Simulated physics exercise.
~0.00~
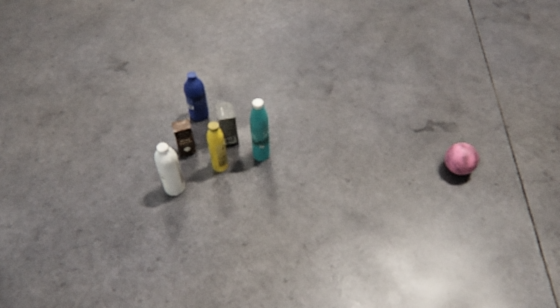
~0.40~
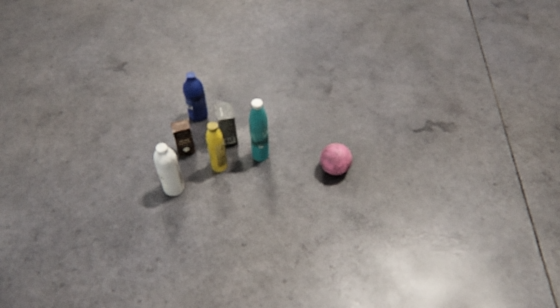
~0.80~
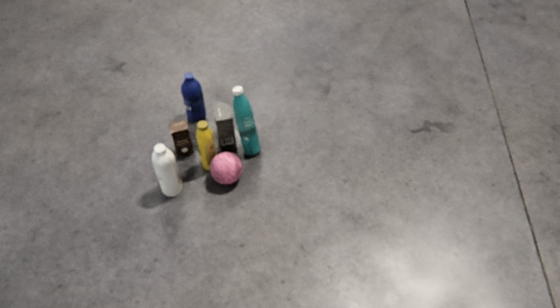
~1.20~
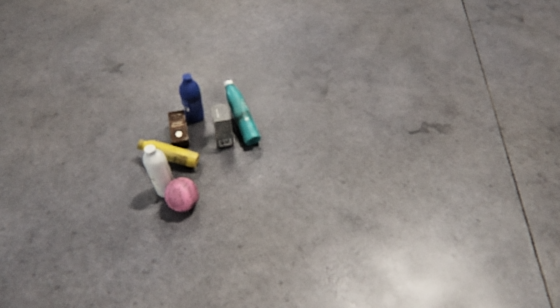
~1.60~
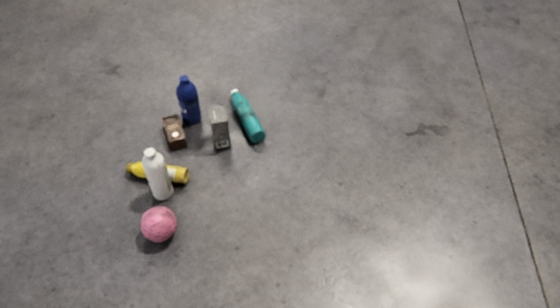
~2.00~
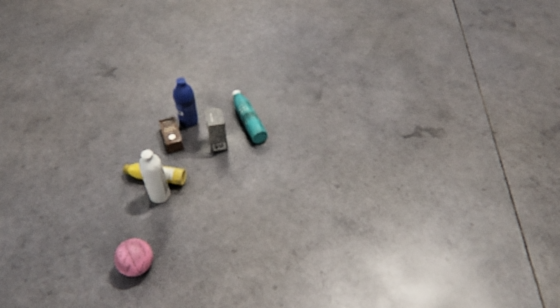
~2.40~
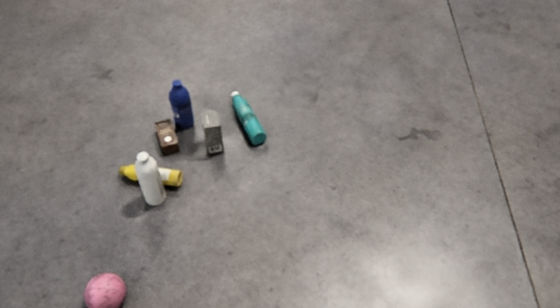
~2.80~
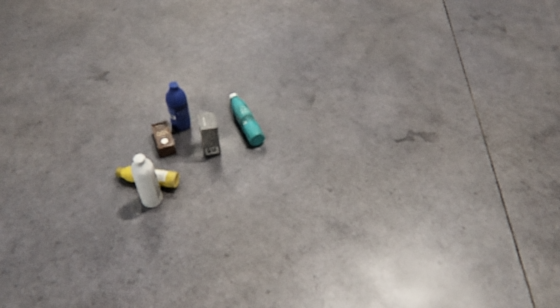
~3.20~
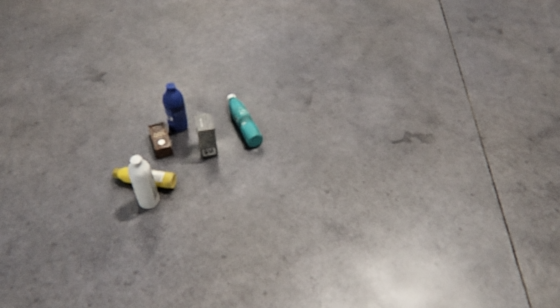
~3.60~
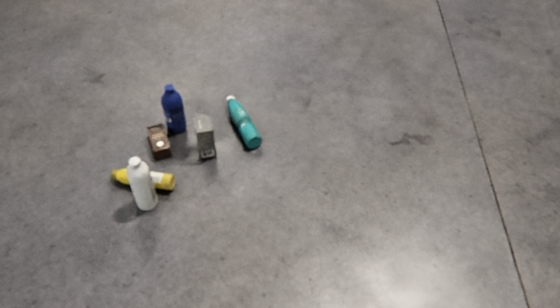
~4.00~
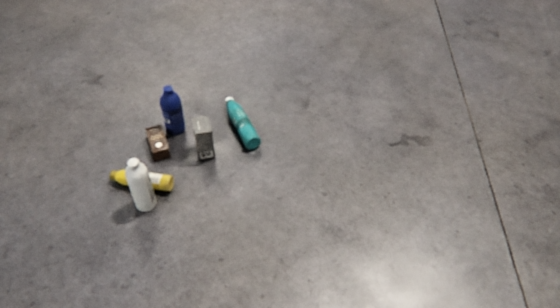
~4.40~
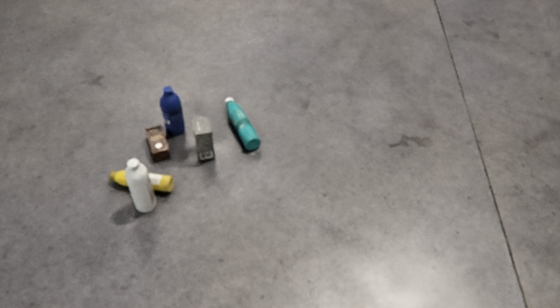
A pink ball rolls leftward across a grey concrete floor, seen from above, toward a small cluster of blue, turquoise, yellow and white bottles and two small cartons, one brown and one grey. It reaches the group beside the yellow bottle, and the turquoise bottle begins to lean. The yellow and turquoise bottles topple, and the brown carton goes over too. The ball passes the white bottle, then rolls down and left until it leaves the view. At the end, those three lie on their sides, while the blue bottle, white bottle and grey carton still stand.
